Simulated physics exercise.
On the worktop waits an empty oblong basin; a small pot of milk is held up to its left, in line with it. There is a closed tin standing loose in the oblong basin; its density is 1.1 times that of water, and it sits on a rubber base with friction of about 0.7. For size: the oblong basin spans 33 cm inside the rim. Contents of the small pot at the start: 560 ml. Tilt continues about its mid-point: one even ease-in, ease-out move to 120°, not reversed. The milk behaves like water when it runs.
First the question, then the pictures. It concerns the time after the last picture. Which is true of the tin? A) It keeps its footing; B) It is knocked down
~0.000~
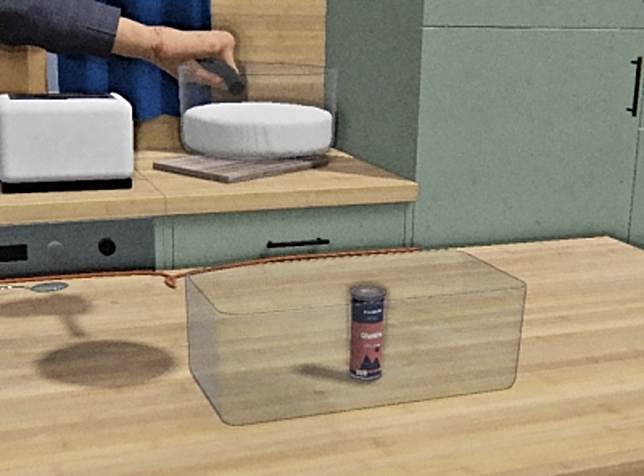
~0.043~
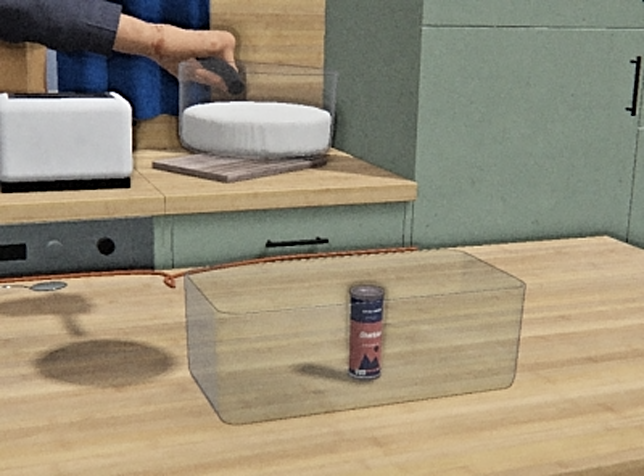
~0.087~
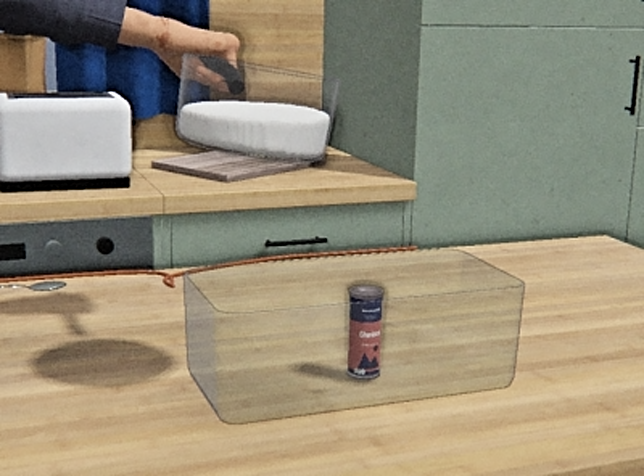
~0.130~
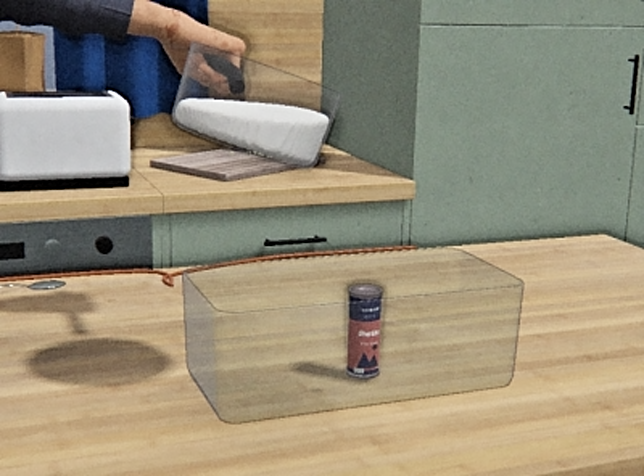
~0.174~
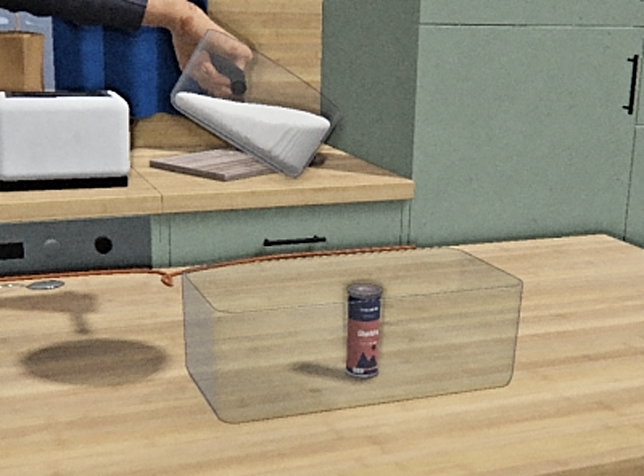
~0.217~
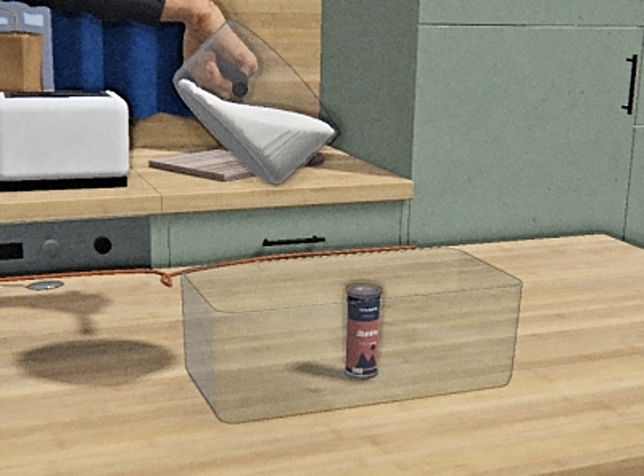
(B) It is knocked down.
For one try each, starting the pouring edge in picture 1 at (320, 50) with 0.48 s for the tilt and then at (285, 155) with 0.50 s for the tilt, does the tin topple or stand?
First it tips over; then it stays on its base.
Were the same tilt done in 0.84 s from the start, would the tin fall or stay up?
Result: Tin upright.
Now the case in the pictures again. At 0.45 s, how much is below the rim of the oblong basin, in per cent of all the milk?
The basin holds roughly 30 in a hundred parts at that moment.
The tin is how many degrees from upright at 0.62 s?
About 10 degrees from upright.
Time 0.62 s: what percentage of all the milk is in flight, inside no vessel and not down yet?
Roughly 7 %.
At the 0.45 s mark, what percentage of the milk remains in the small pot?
Roughly 12 %.
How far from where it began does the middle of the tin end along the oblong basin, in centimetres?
Roughly 8.0 cm.
By 0.45 s the tilt is 117° and 12 per cent is still to pour; the tin stands where it began.
By 0.62 s the tilt is 120° and 1 per cent is still to pour; the tin leans 12°.
By 0.80 s the tilt is 120° and 0 per cent is still to pour; the tin lies on its side.
By 1.00 s the tilt is 120° and 0 per cent is still to pour; the tin lies on its side.
At rest the tin lies on its side.
